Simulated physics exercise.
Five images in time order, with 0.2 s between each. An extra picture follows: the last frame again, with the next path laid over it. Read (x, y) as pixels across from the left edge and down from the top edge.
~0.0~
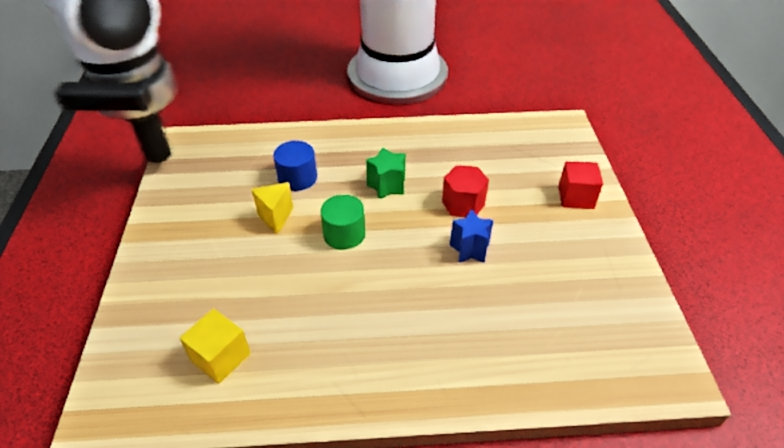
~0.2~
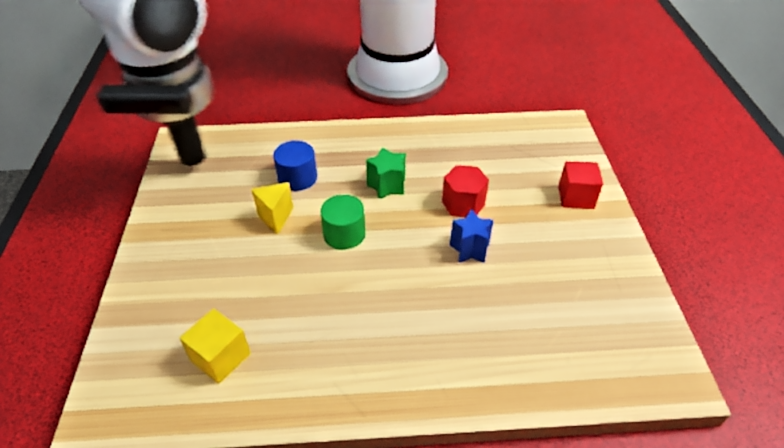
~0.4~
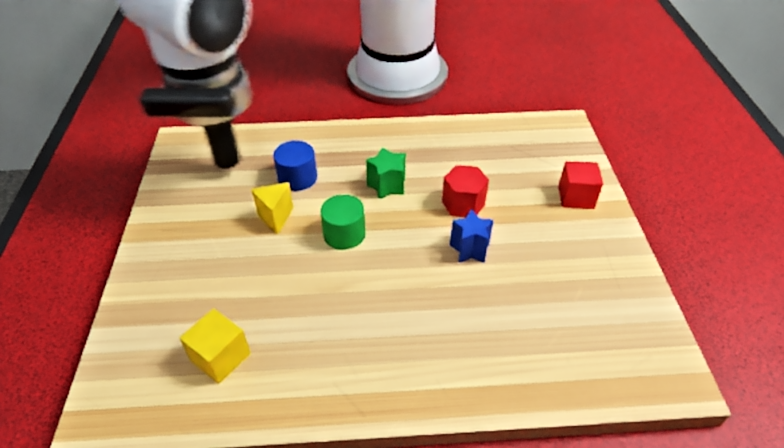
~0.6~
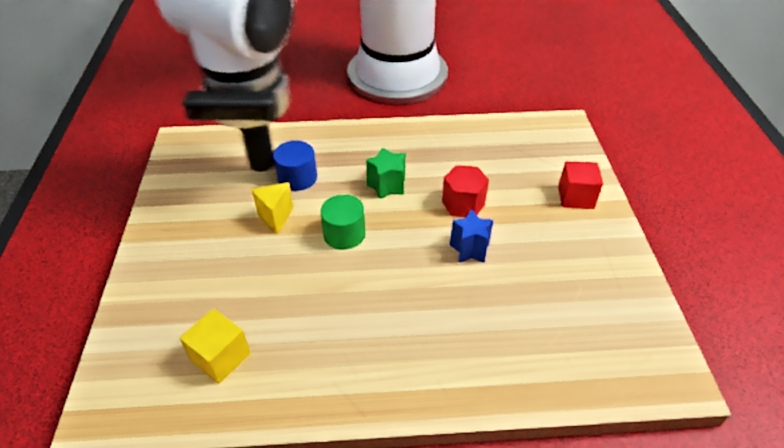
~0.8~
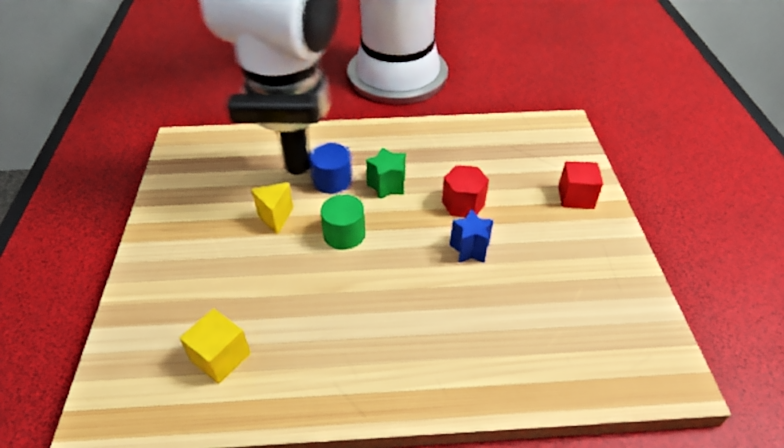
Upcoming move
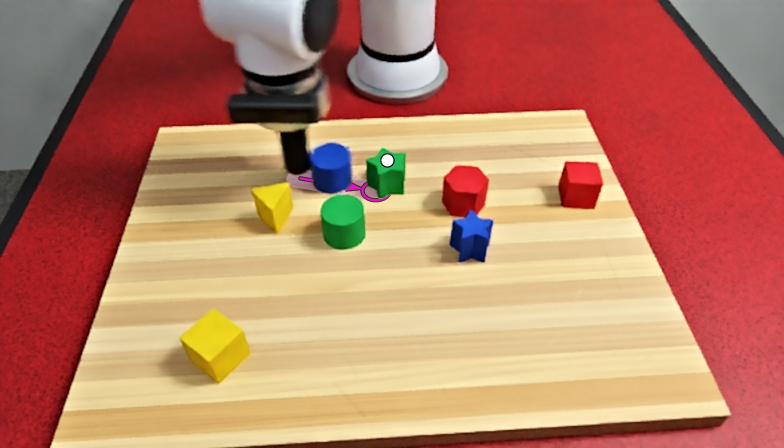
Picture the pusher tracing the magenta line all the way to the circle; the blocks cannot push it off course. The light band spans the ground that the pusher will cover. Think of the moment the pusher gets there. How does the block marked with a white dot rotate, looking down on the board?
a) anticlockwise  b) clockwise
b.
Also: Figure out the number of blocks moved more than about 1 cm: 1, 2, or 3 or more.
It's going to be two.
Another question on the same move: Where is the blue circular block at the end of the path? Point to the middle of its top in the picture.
Its top face will be centred at roughly (407, 155).
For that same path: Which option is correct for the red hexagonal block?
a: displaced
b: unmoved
Correct choice: B.
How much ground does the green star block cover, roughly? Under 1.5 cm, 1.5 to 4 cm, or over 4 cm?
The block winds up beyond 4 cm from where it is now.
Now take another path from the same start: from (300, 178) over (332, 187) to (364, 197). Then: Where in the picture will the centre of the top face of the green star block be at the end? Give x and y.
The spot you're after is about (423, 158) in the image.
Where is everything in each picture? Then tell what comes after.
Pusher tip at (159, 156); block tops, yellow triangle at (271, 193); blue circular block at (294, 153); green star block at (387, 160); red hexagonal block at (467, 178), in the first picture.
Pusher at (193, 159); blocks unchanged, in the second picture.
Pusher at (228, 161); blocks unchanged, in the third picture.
Pusher at (263, 164); blocks unchanged, in the fourth picture.
Pusher at (298, 167); yellow triangle at (271, 193); blue circular block at (330, 155); green star block at (387, 160); red hexagonal block at (467, 178), in the fifth picture.
Path on the board, in a line from (300, 178) to (376, 191); the dot is on the green star block.
The first path, step by step. Halfway along, pusher at (337, 174); blue circular block at (371, 158); green star block at (413, 162).
At the end, pusher at (376, 180); yellow triangle in place; blue circular block at (407, 155); green star block at (443, 159), turned 45° clockwise; red hexagonal block in place.
